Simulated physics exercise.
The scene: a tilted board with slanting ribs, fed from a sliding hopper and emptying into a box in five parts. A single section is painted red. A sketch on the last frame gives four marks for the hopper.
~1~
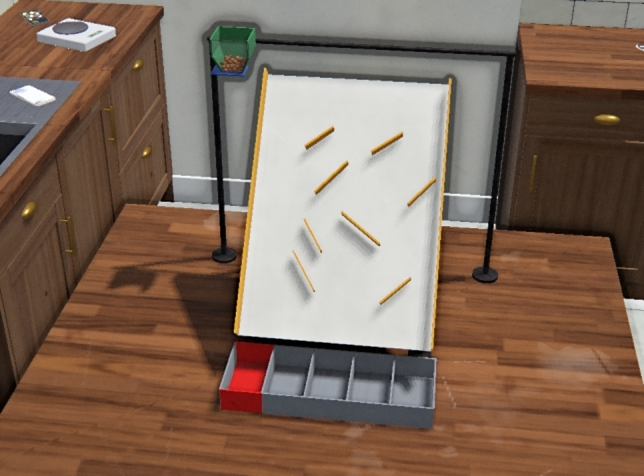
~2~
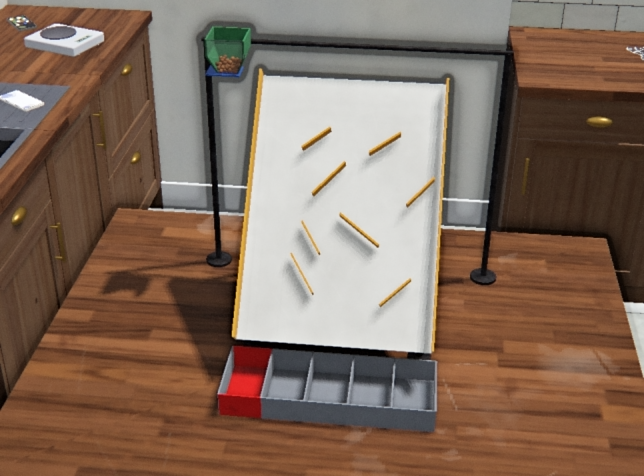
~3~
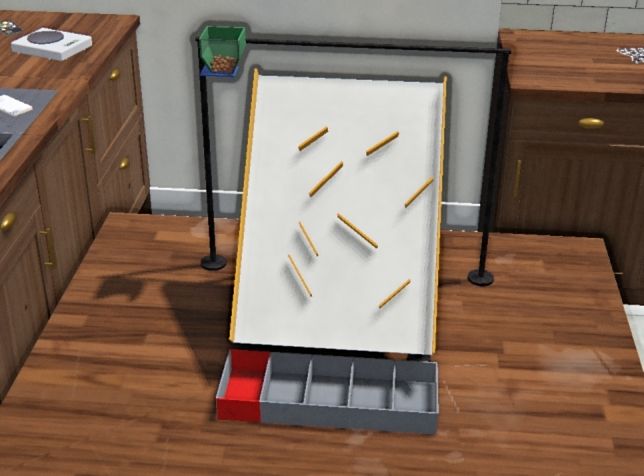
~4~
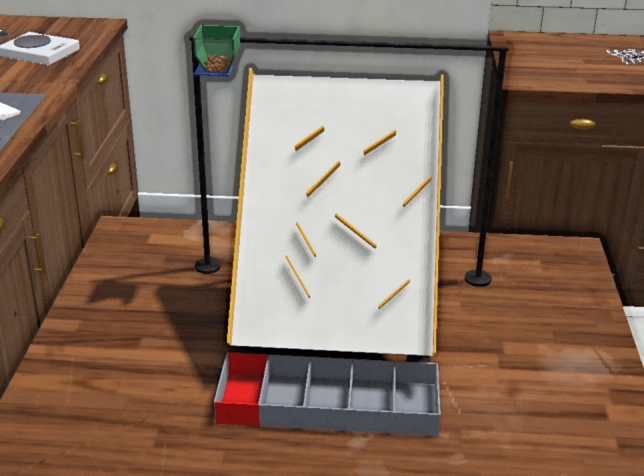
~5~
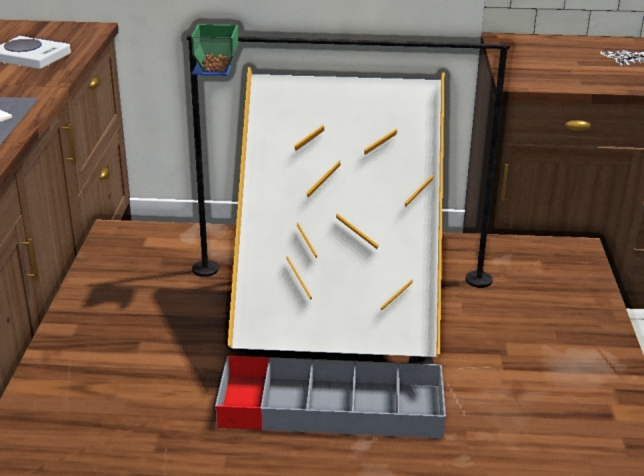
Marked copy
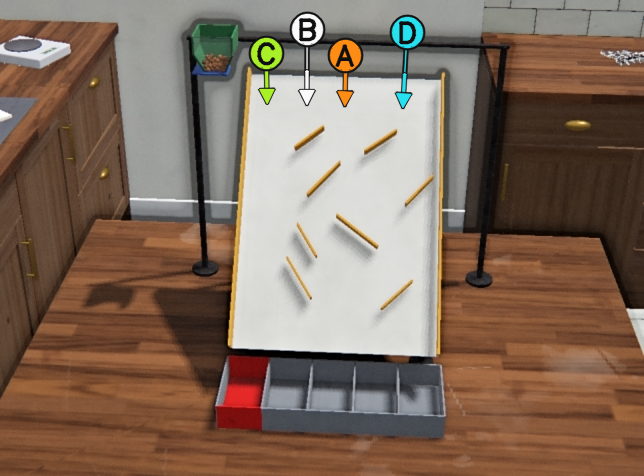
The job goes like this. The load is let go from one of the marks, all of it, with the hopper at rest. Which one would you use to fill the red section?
Mark B does it best.
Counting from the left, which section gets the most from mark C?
It is the first one.
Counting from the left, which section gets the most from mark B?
The first from the left.
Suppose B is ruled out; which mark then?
That would be C.
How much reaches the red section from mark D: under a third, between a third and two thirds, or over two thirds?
Mark D gives under a third.
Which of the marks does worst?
It is D.
On the marked copy, mark A meets the board at (344, 100); mark B meets the board at (306, 99); mark C meets the board at (267, 98); mark D meets the board at (403, 102).
With A, about a quarter in the red section, about two thirds in other sections, a small part outside the box.
With B, most in the red section, a small part in other sections, a small part outside the box.
With C, about half in the red section, a small part in other sections, about a third outside the box.
With D, a stray few in the red section, nearly all in other sections, a small part outside the box.
